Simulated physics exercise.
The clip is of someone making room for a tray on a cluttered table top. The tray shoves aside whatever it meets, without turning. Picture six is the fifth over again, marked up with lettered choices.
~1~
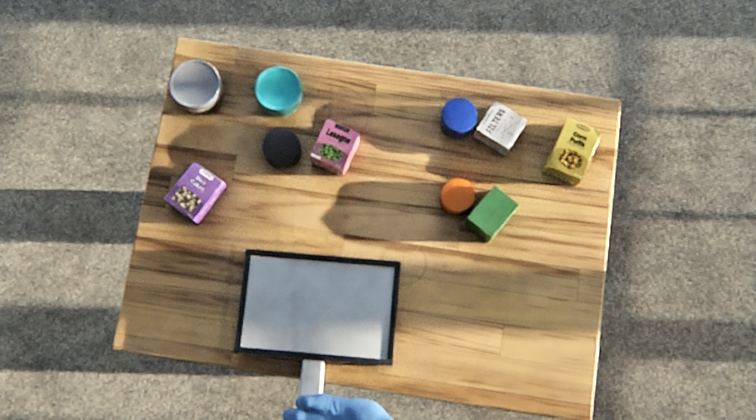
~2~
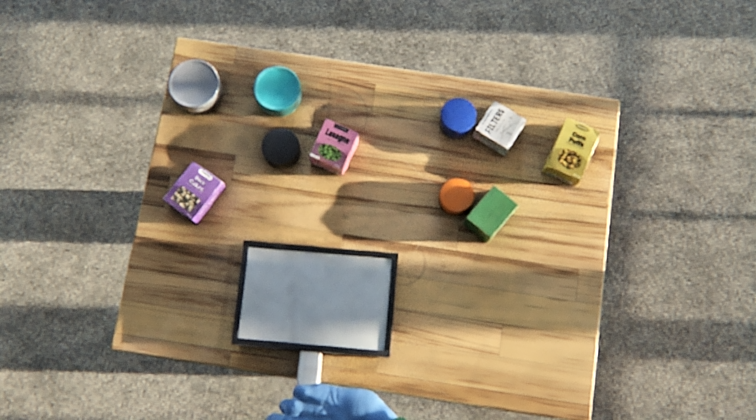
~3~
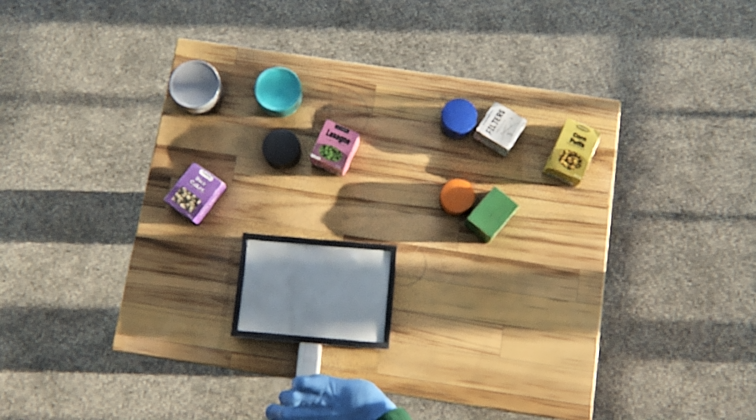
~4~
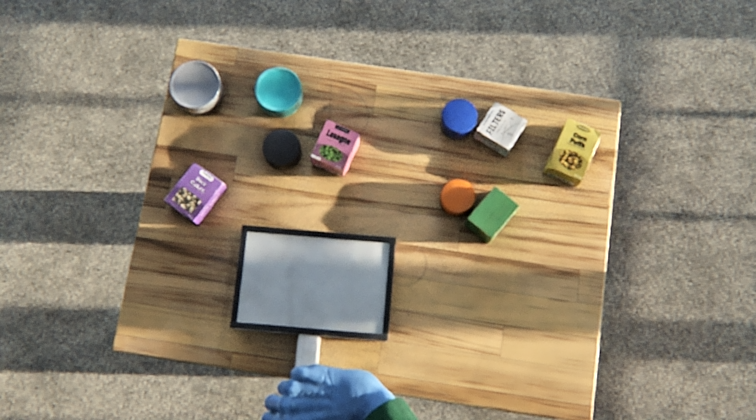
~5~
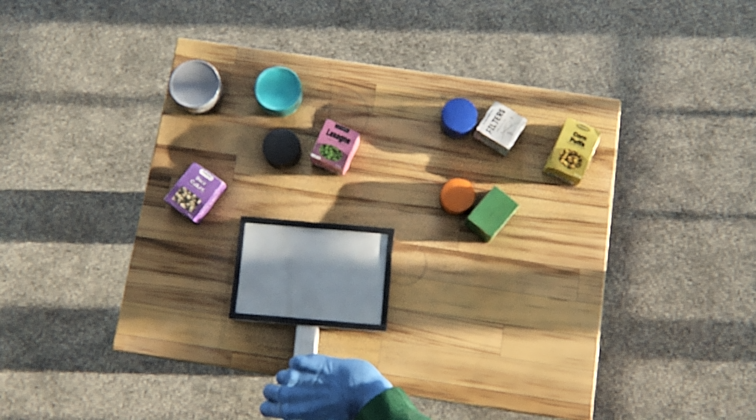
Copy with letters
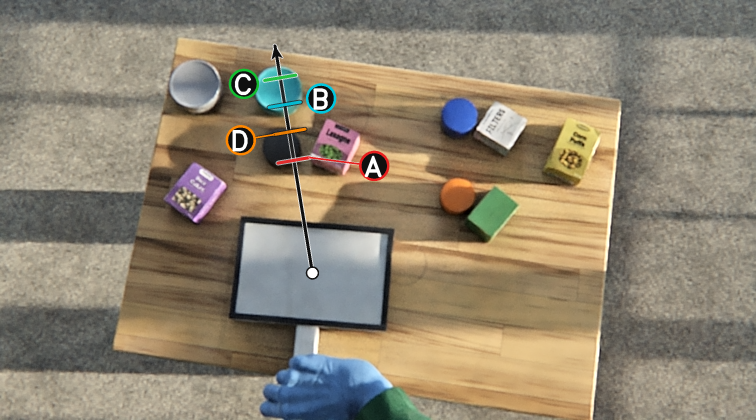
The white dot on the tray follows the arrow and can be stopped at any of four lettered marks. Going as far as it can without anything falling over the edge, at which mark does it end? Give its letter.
All is well up to A.
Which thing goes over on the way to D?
The turquoise tub.
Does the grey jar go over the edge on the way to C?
By then, no.
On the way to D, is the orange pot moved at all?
No.
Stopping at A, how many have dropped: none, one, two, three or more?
By then, none.
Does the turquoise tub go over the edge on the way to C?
Yes.
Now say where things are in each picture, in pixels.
Orange pot (458, 197); yellow box (572, 152); black tin (282, 149), in the first picture.
Tray (316, 298); purple box (195, 193), in the second picture.
Tray (315, 291); blue pot (458, 120), in the third picture.
Tray (314, 282); green block (492, 215), in the fourth picture.
Tray (313, 273); pink packet (335, 148); orange pot (458, 197); yellow box (572, 152), in the fifth picture.
On the marked copy, A at (294, 160); B at (285, 105); C at (280, 78); D at (290, 132); the arrow from (312, 273) to (275, 46); the white dot at (312, 273).
Taking A. A third of the way, tray (306, 233); grey jar (197, 88); yellow box (572, 152).
Two thirds of the way, tray (300, 192); turquoise tub (280, 84); pink packet (333, 125).
When it is over, tray (295, 163); turquoise tub (279, 59); pink packet (329, 97); nothing has fallen.
As for the rest, B drops the pink packet, black tin and turquoise tub; C drops the pink packet, black tin and turquoise tub; D drops the turquoise tub.
